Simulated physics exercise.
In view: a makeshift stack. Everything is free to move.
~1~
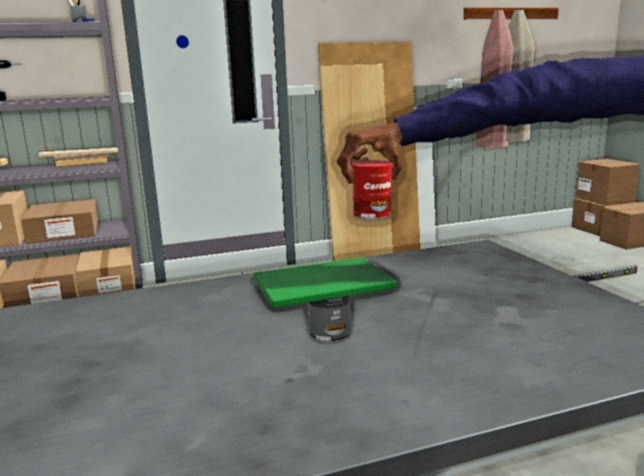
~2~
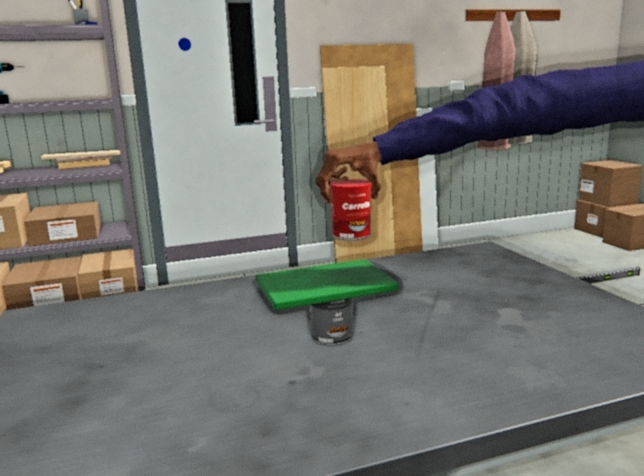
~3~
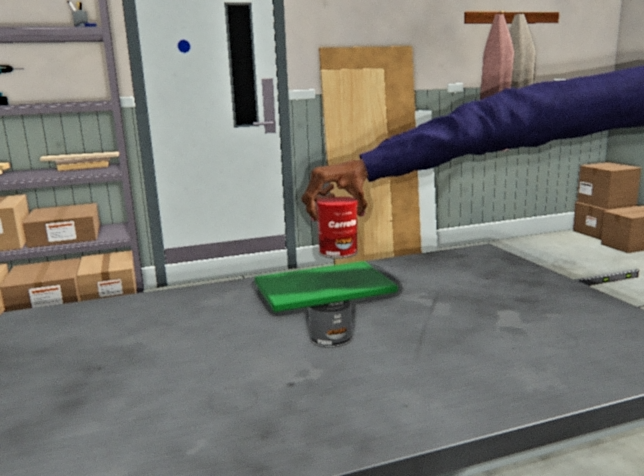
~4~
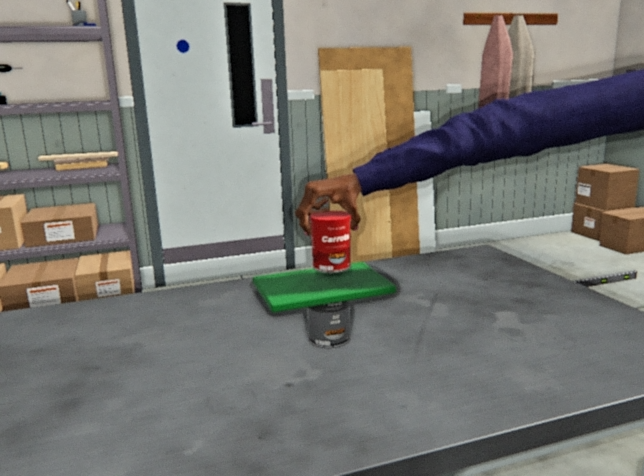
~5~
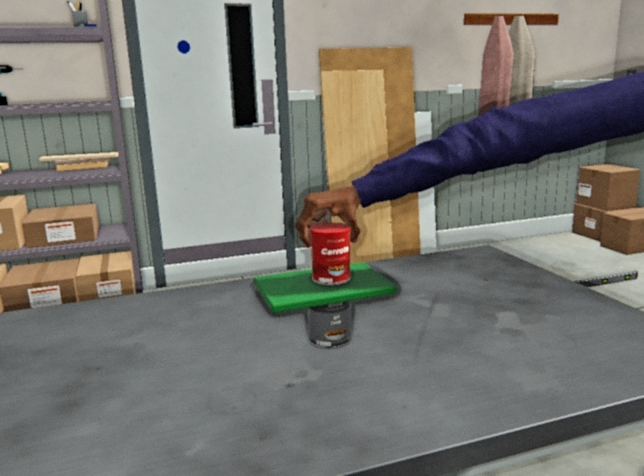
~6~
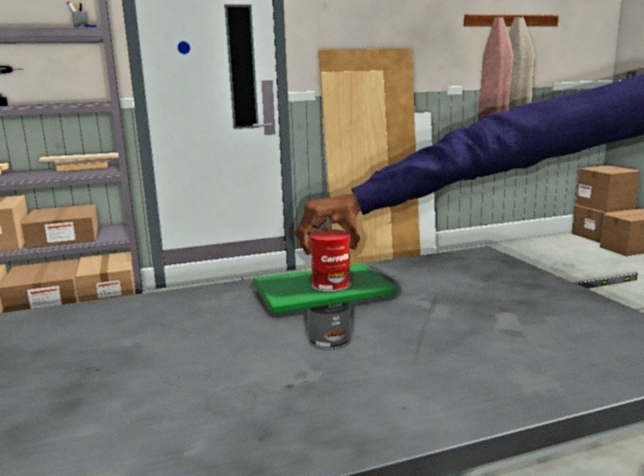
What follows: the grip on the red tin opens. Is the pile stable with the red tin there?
The stack keeps its balance.
Then, 0.20 s after the last picture, nothing has stirred.
Then, 0.60 s after the last picture, red tin resting near (331, 260).
At rest, all 3 in place. Seen from the same camera at the end, red tin near (331, 260). The stack holds.
